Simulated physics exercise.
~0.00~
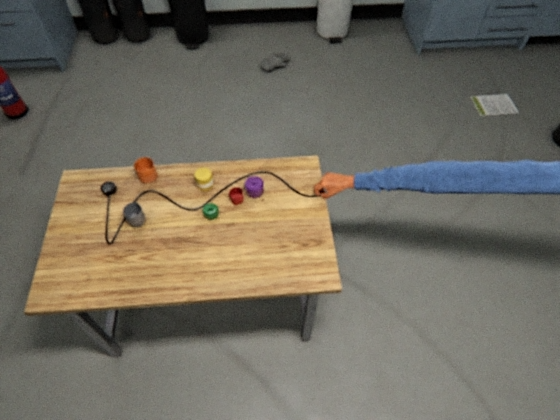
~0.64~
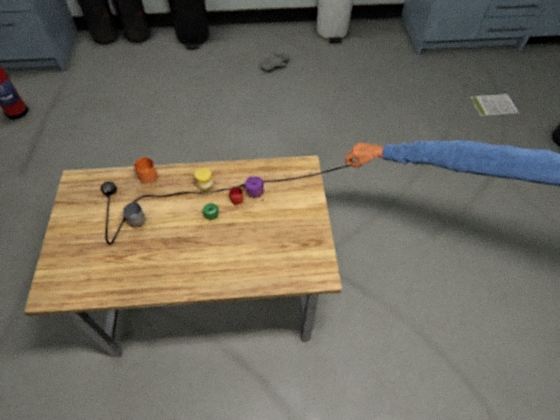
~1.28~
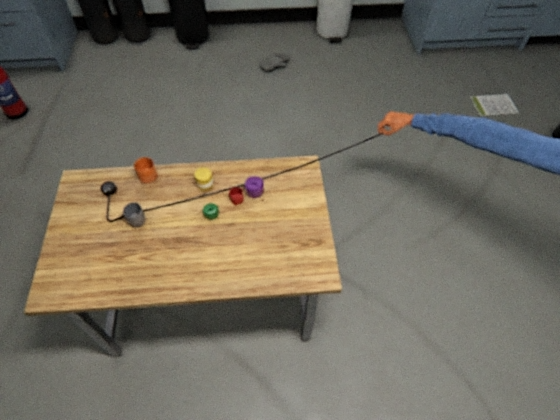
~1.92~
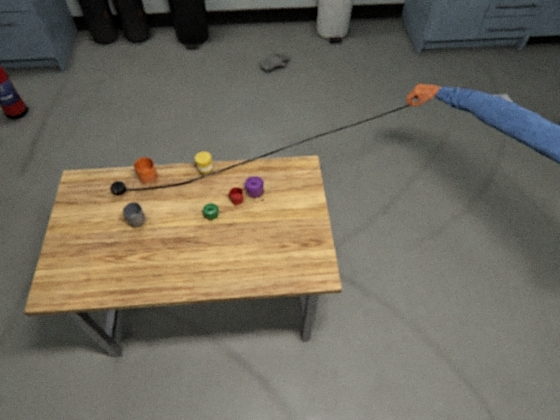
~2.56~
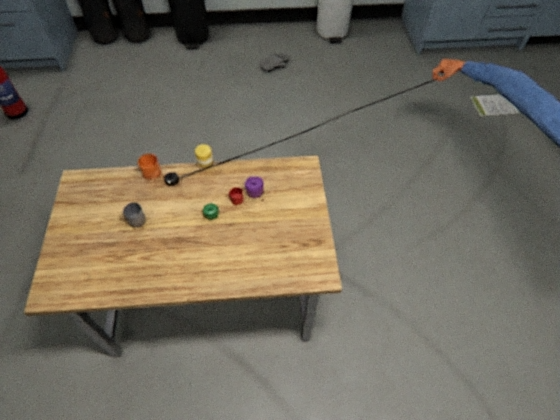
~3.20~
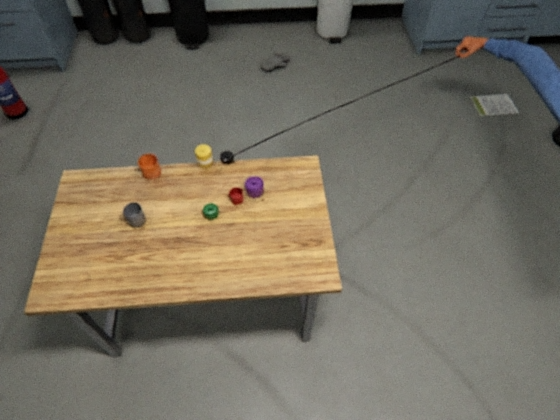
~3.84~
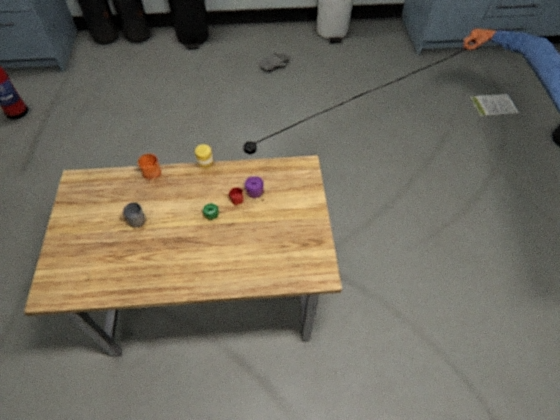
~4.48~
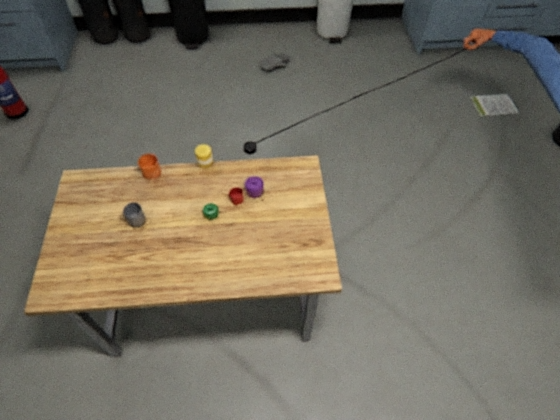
On a table, a hand pulls a corded black base rightwards and off, shifting a yellow tin.
